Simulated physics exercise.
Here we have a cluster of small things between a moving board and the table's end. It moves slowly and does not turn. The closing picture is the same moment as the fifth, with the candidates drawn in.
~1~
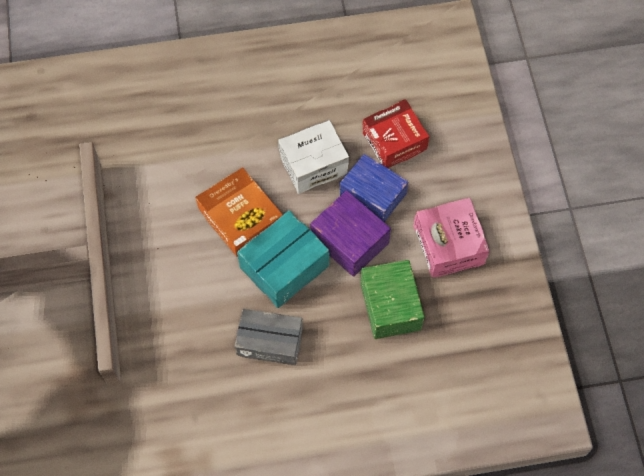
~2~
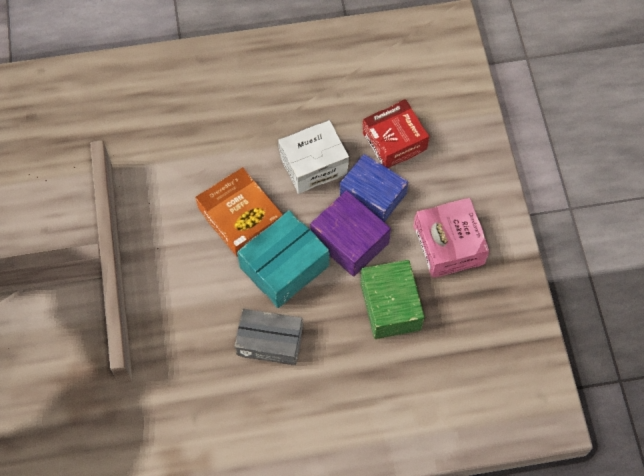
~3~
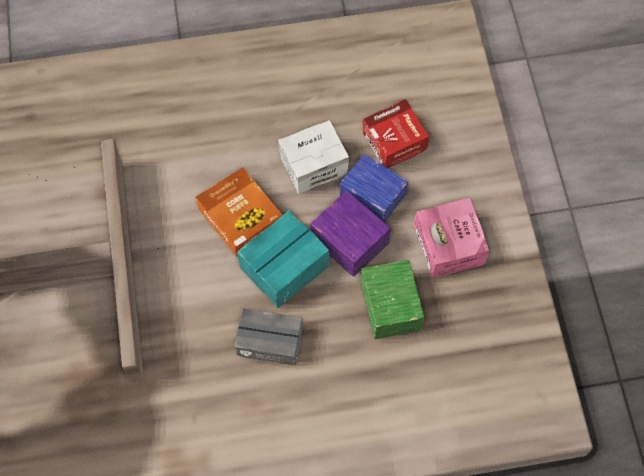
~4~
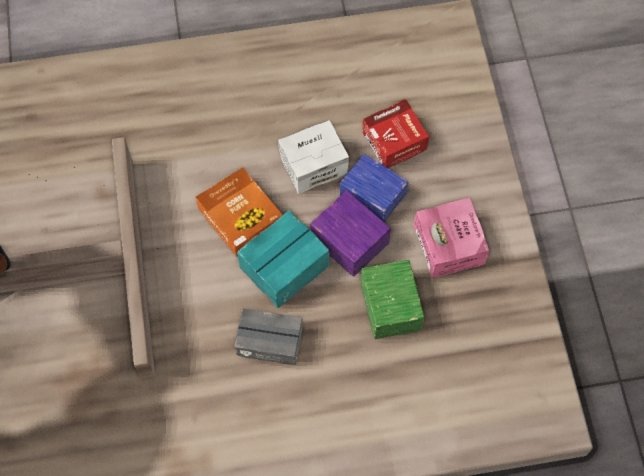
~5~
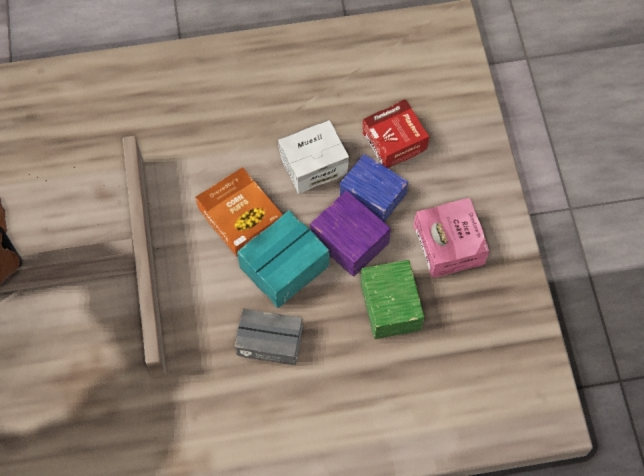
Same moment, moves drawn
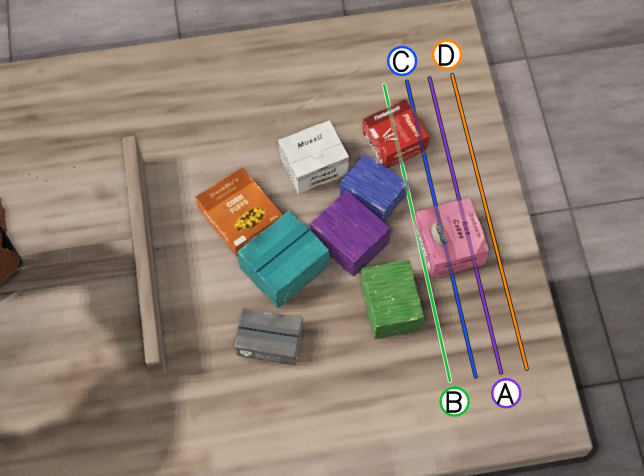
The clip opens on a wooden table with nine small, colourful boxes clustered to the right of an upright board. The board slides slowly rightward without turning, narrowing the gap, while a shadow shifts along behind it. Later, a dark and orange shape edges in at the left; the boxes stay still.
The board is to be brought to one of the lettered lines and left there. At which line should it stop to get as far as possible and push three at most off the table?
The farthest such stop is C.
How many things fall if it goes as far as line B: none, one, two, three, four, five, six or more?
By then, one.
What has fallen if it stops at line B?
The pink packet goes over.
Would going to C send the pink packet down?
Yes.
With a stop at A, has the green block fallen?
By then, yes.
On the copy, A at (463, 216); B at (415, 224); C at (439, 220); D at (487, 213).
On C. First, board (249, 228); blue block (382, 188); grey box (302, 327).
Then, board (356, 212); pink packet (519, 242); red box (466, 100).
Finally, board (437, 199); pink packet over the edge; purple block over the edge; two fallen.
By contrast, A drops four; B is within the limit but short; D drops five.
